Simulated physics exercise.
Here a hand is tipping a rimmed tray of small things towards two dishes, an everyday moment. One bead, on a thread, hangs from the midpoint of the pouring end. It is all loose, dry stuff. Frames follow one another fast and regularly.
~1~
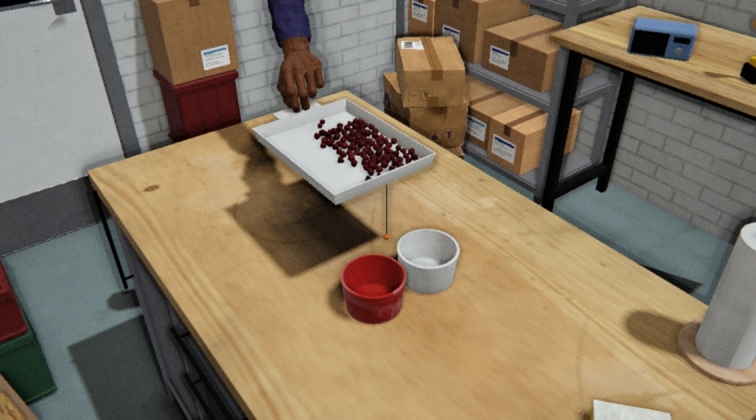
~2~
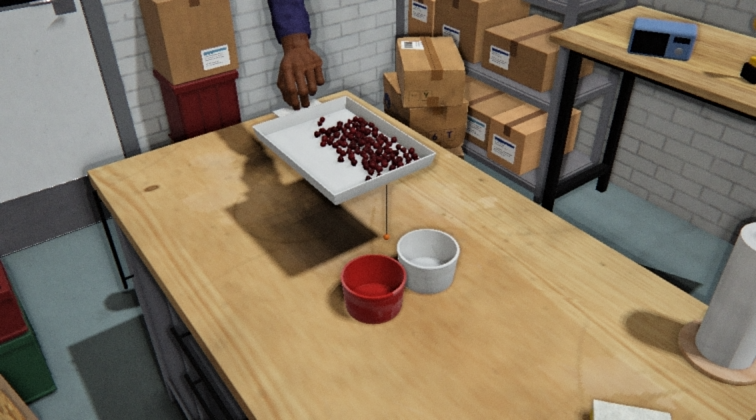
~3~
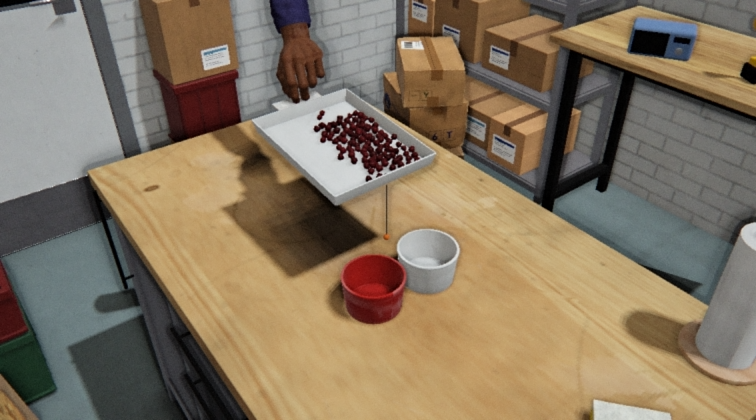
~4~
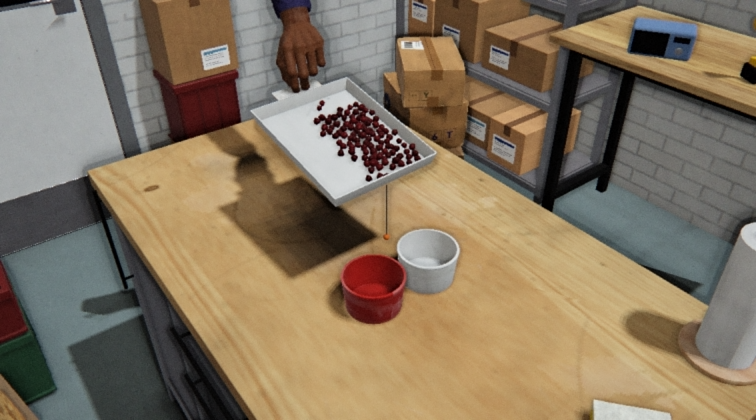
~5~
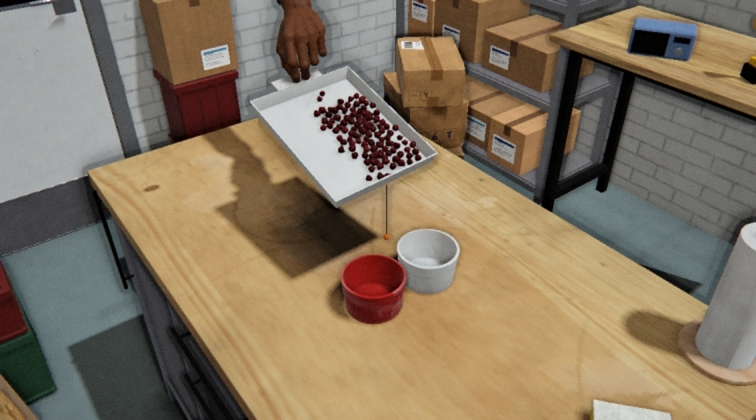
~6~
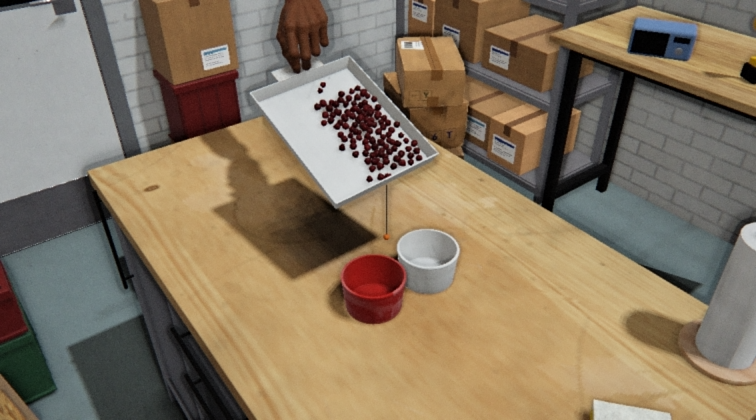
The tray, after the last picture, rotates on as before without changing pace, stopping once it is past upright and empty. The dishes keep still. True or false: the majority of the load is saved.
True.
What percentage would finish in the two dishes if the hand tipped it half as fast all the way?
That comes to about 80 in every hundred.
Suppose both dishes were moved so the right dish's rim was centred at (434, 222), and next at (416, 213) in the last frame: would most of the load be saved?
Short of half, then short of half.
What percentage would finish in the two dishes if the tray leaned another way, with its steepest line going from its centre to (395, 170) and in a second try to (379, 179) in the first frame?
Around 60 percent for the first aim and around 70 percent for the second.
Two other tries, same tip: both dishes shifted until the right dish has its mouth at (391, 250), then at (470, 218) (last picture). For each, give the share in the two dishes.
It works out to 40 percent and then 10 percent.
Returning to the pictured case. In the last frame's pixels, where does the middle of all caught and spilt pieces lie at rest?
Close to (387, 299) in the last view.
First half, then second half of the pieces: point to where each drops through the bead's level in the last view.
The opening half passes (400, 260), the closing half (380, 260).
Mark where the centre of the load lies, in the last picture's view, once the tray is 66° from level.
Somewhere around pixel (379, 163) in the last picture.
Shortly afterwards, tray tipped steeply; all but a few on the tray; only a few in the right dish; only a few in the air.
Next, tray tipped past a quarter turn; the bulk on the tray; a little in the left dish; only a few in the right dish; only a few outside both; a little in the air.
Some moments later, tray tipped past a quarter turn; near half in the left dish; near a quarter in the right dish; near a third outside both; only a few in the air.
In the end, tray tipped past a quarter turn; near half in the left dish; near a quarter in the right dish; near a third outside both; only a few in the air.
